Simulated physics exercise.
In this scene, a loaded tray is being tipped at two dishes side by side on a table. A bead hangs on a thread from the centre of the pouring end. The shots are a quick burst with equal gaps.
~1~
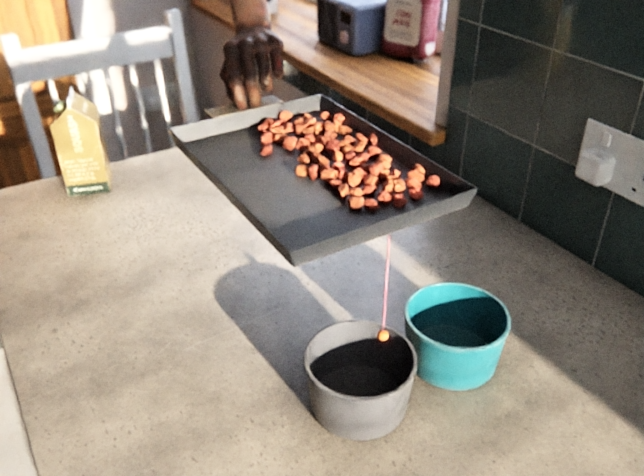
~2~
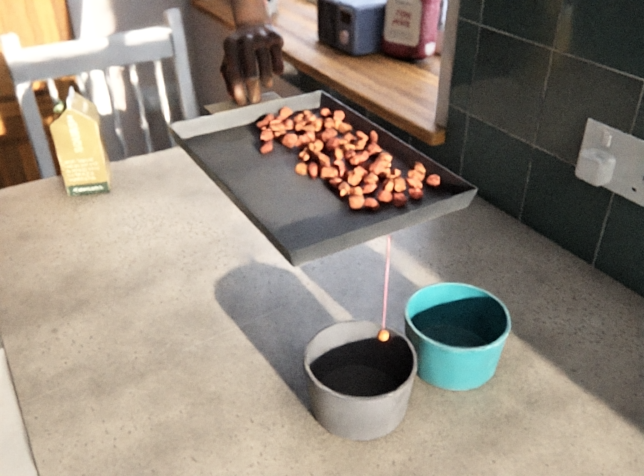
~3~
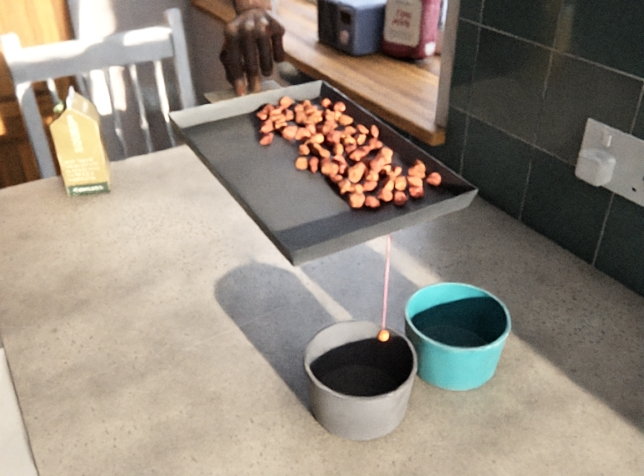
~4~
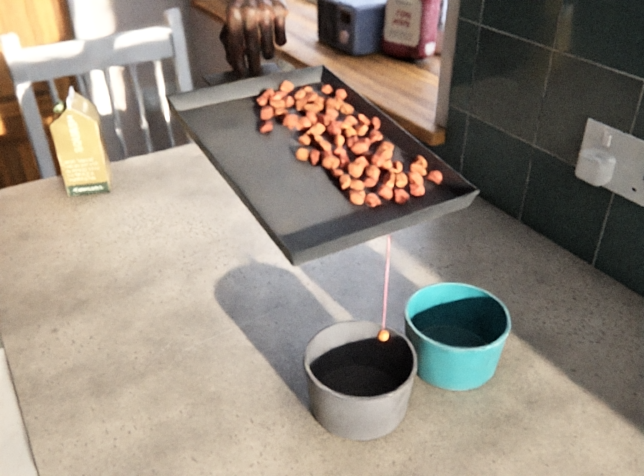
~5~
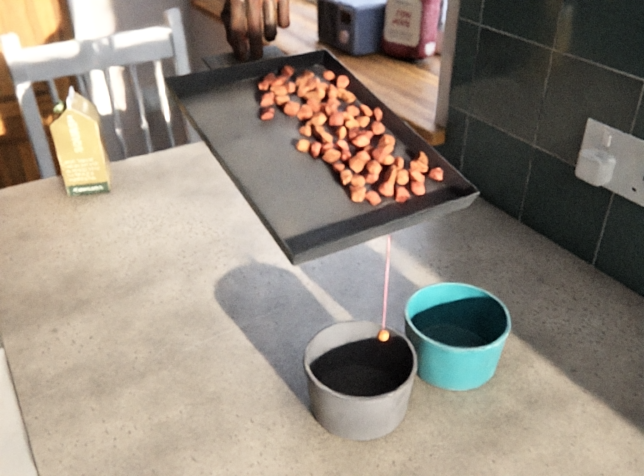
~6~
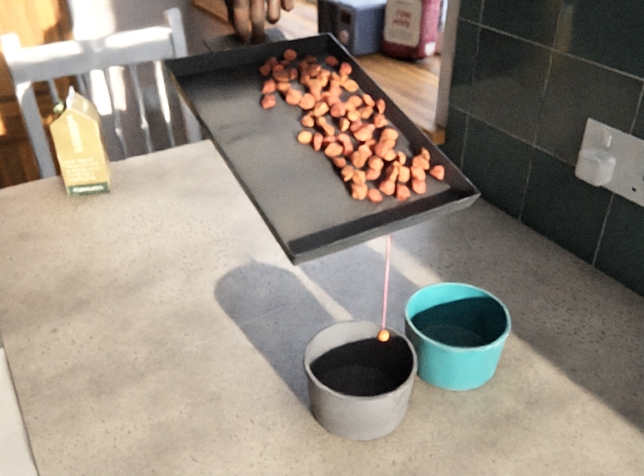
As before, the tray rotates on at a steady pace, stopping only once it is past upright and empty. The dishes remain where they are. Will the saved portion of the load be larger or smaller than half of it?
Watching it, the dishes let slip most of it.
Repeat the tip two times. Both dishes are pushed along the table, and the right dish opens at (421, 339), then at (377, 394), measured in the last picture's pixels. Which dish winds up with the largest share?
First the dish on the right, then the right one.
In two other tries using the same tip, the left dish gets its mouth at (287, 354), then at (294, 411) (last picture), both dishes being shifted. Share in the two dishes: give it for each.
About 0 per cent, then about 50 per cent.
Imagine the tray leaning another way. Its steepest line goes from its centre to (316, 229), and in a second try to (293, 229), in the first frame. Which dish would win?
Outcome one: The left side; outcome two: The left side.
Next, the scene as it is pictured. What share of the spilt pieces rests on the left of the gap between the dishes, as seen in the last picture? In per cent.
Close to 20 per cent.
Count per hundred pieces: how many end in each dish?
The left dish gets close to 10 per cent and the right dish close to 10 per cent.
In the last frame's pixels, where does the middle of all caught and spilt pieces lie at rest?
Last view, resting centre - approx. (463, 469).
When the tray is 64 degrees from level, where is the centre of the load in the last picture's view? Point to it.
Somewhere near pixel (424, 209).
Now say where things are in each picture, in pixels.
Corners of the pouring end at (293, 247) and (470, 188), level; middle of the load at (334, 147), bits of crushed brick; left dish at (391, 411); right dish at (489, 362); bead on its thread at (383, 336), in the first frame.
Corners of the pouring end at (293, 248) and (470, 188), level; middle of the load at (334, 145), in the second frame.
Corners of the pouring end at (294, 248) and (471, 188), tipped barely, level across its low end; middle of the load at (334, 139), in the third frame.
Corners of the pouring end at (295, 249) and (472, 189), tipped a little, level across its low end; middle of the load at (335, 129), in the fourth frame.
Corners of the pouring end at (296, 250) and (473, 190), tipped a little, level across its low end; middle of the load at (337, 120), in the fifth frame.
Corners of the pouring end at (297, 251) and (474, 192), tipped clearly, level across its low end; middle of the load at (339, 110); left dish at (391, 411); right dish at (489, 362), in the sixth frame.
Soon after the last picture, tray tipped steeply; most on the tray; a small part in the air.
A little later, tray tipped past a quarter turn; about a third on the tray; a stray few in the left dish; a stray few in the right dish; about two thirds outside both; a stray few in the air.
Later still, tray tipped past a quarter turn; a small part in the left dish; a small part in the right dish; most outside both.
At rest, tray tipped past a quarter turn; a small part in the left dish; a small part in the right dish; most outside both.
